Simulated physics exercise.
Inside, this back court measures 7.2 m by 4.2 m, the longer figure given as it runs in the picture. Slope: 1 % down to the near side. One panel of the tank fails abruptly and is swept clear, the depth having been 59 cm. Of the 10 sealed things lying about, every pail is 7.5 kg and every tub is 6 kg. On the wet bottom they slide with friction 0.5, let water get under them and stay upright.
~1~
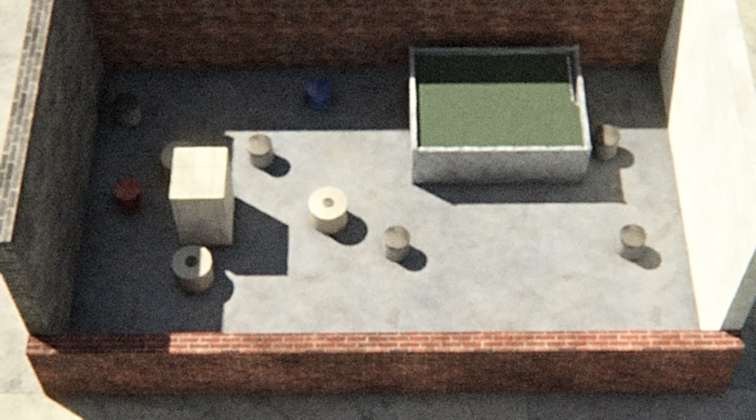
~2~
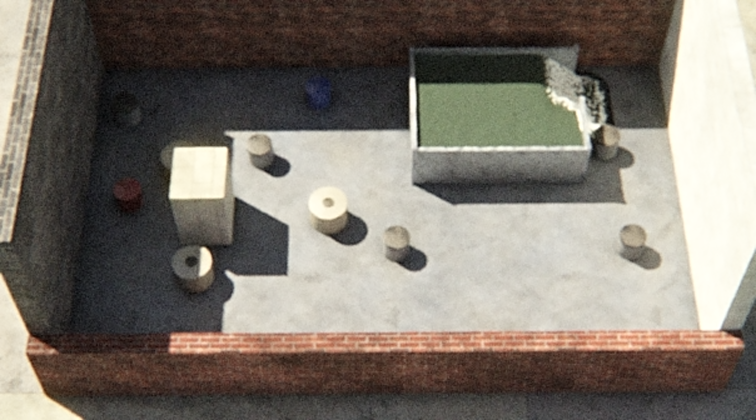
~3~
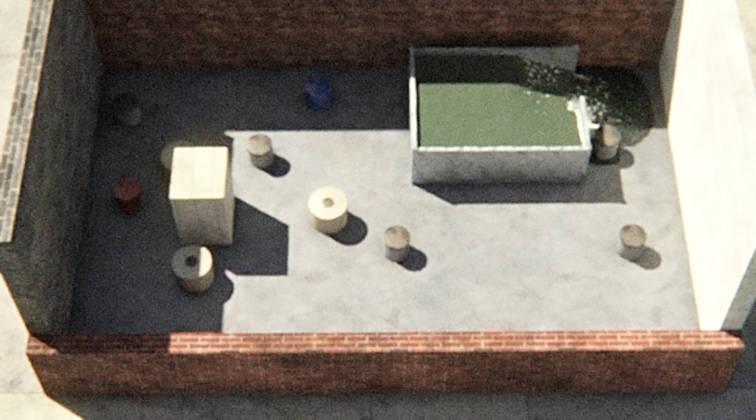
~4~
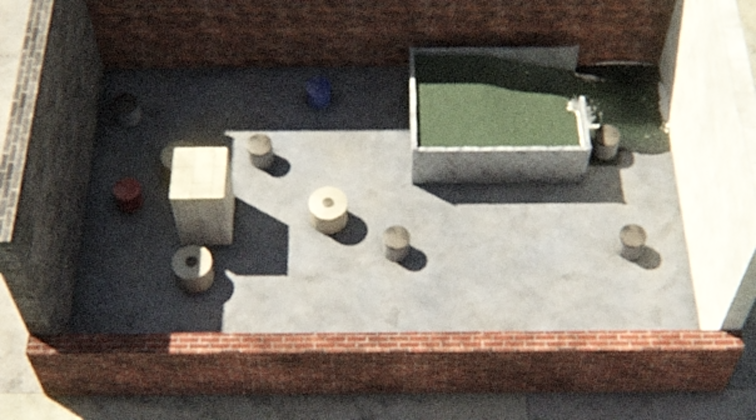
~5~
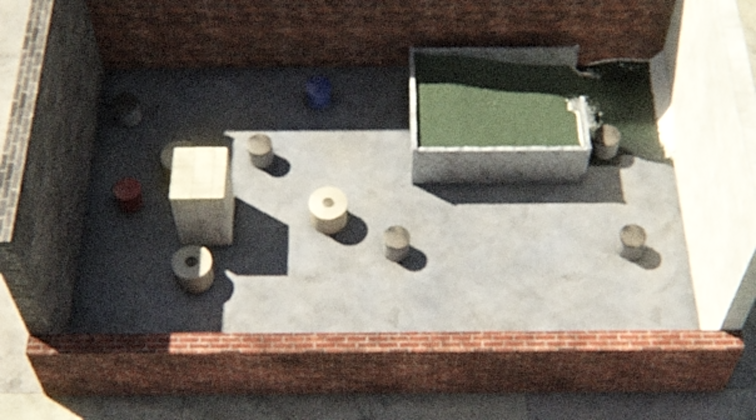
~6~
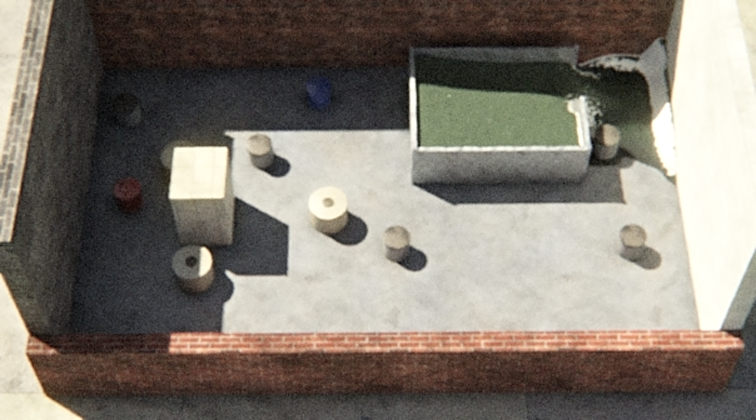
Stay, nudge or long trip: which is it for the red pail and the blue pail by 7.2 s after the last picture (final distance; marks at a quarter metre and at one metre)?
Red pail hardly budges; blue pail hardly budges.
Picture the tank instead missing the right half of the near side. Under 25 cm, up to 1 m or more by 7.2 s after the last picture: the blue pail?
The blue pail simply stays where it is.
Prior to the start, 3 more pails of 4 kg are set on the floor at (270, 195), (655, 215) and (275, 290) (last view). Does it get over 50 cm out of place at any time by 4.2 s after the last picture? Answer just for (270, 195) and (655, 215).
In the order asked: Shy of the mark; clear of the mark.
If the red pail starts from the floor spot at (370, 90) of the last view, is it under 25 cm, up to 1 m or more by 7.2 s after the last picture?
Outcome: It sits still.
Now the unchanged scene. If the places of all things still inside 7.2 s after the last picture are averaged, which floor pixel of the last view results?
I'd put it around (273, 185).
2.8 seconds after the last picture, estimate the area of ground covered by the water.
Flooded: Near 15 m2.
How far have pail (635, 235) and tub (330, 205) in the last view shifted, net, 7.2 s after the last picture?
In that order: 450 cm, 5 cm.
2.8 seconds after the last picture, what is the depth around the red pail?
Roughly 0 cm deep.
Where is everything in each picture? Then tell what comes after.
In the first frame, the red pail at (127, 189), on the bottom; the blue pail at (318, 86) rests on the ground; water covers 3.1 m2; 0 of 10 have shifted.
In the second frame, the red pail at (127, 189) rests on the ground; the blue pail at (318, 86) rests on the ground; 3.6 m2 under water; 0 of 10 have shifted.
In the third frame, the red pail at (127, 189), on the bottom; the blue pail at (318, 86), on the bottom; water covers 4.2 m2; 0 of 10 have shifted.
In the fourth frame, the red pail at (127, 189) rests on the ground; the blue pail at (318, 86) rests on the ground; 4.7 m2 under water; 0 of 10 have shifted.
In the fifth frame, the red pail at (127, 189), on the bottom; the blue pail at (318, 86) rests on the ground; water covers 4.8 m2; 0 of 10 have shifted.
In the sixth frame, the red pail at (127, 189) rests on the ground; the blue pail at (318, 86) rests on the ground; water covers 4.8 m2; 0 of 10 have shifted.
Then, 0.9 s after the last picture the red pail is near (127, 189), 0.0 m from its start, aground; the blue pail is near (318, 86), 0.0 m from its start, aground; 0 afloat.
Then, 2.8 s after the last picture the red pail is near (127, 189), 0.0 m from its start, aground; the blue pail is near (318, 86), 0.0 m from its start, aground; 1 afloat.
Then, 4.8 s after the last picture the red pail is near (127, 189), 0.0 m from its start, aground; the blue pail is near (318, 86), 0.0 m from its start, aground; 0 afloat.
Then, 7.2 s after the last picture the red pail is near (127, 189), 0.0 m from its start, aground; the blue pail is near (318, 86), 0.0 m from its start, aground; 3 afloat.
